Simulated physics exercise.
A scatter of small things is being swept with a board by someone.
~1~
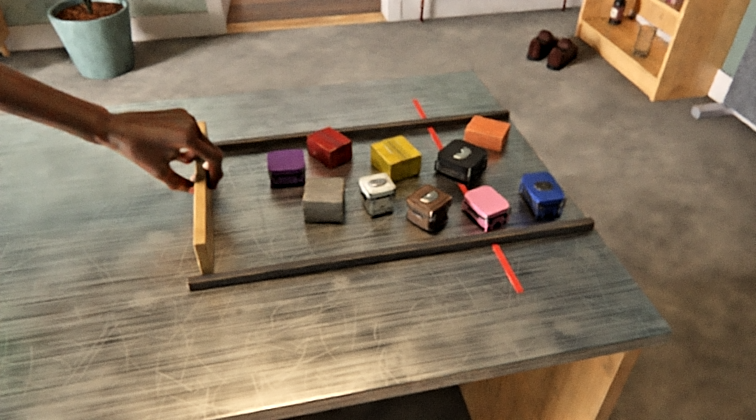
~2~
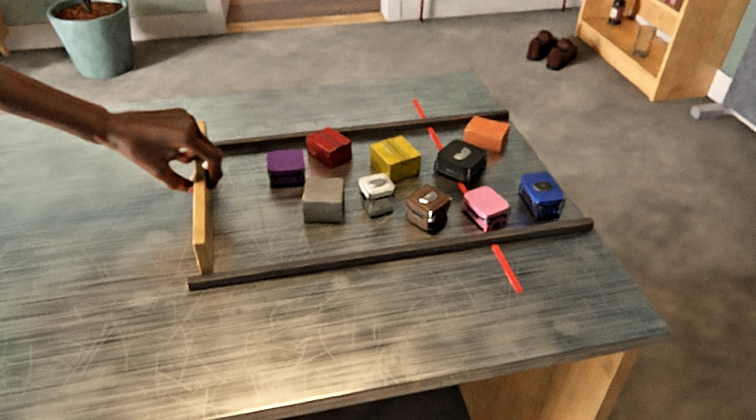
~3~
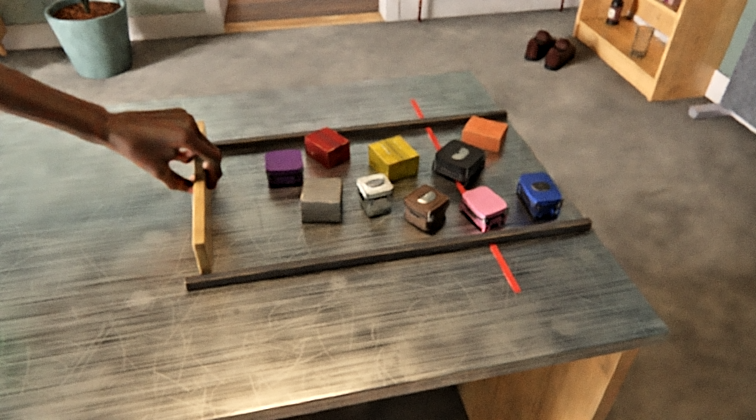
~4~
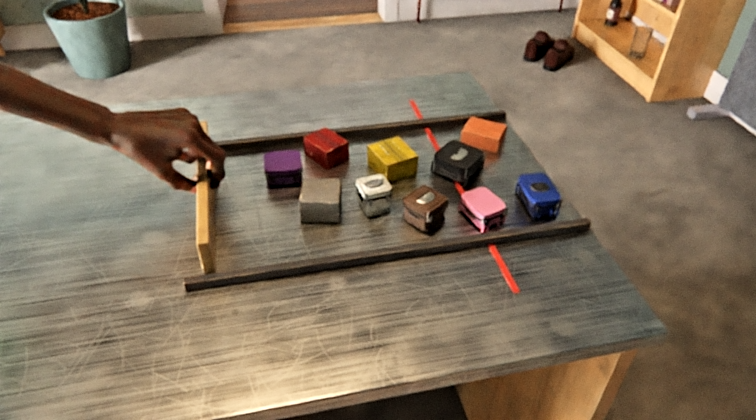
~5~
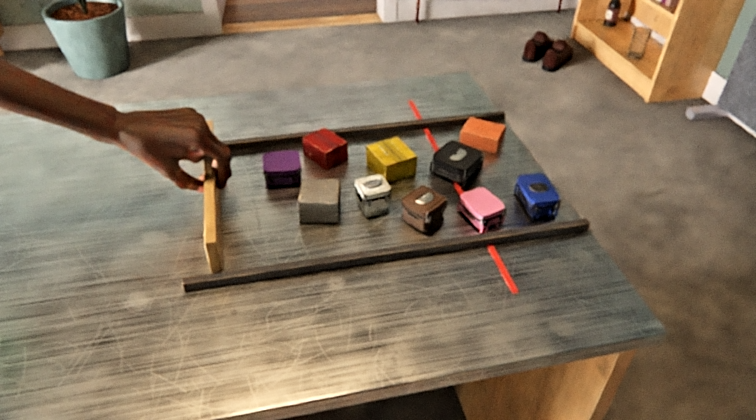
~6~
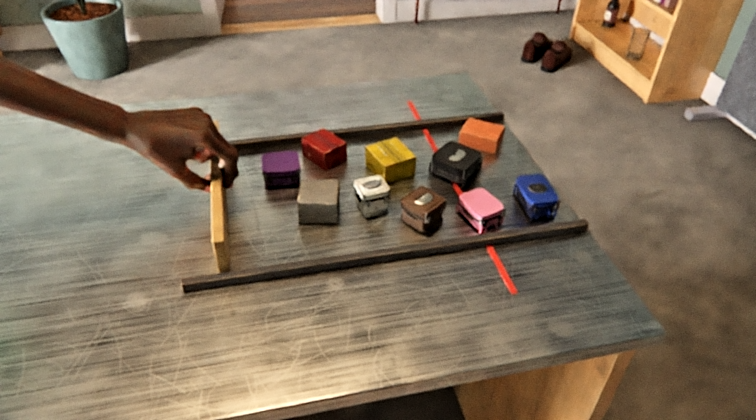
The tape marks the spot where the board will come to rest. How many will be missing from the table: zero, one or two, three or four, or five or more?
The push will send none off the table.
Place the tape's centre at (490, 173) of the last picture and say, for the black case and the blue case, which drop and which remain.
Black case: Over the edge. Blue case: Over the edge.
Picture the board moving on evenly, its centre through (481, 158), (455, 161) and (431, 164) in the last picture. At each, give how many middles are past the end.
2; 0; 0.
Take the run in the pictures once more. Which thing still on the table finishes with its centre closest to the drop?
Answer: The black case.
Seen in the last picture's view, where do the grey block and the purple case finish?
Final pixels, roughly: (476, 179) for the first, (457, 149) for the other.
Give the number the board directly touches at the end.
It adds up to 4.
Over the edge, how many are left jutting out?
In total, 1 of them.
Early on, none off yet; blue case at rest near (535, 198); orange block at rest near (482, 135); black case at rest near (456, 164).
A while later, none off yet; blue case at rest near (535, 198); orange block at rest near (482, 135); black case travelled a little near (478, 164).
Finally, the number that fall off is zero.
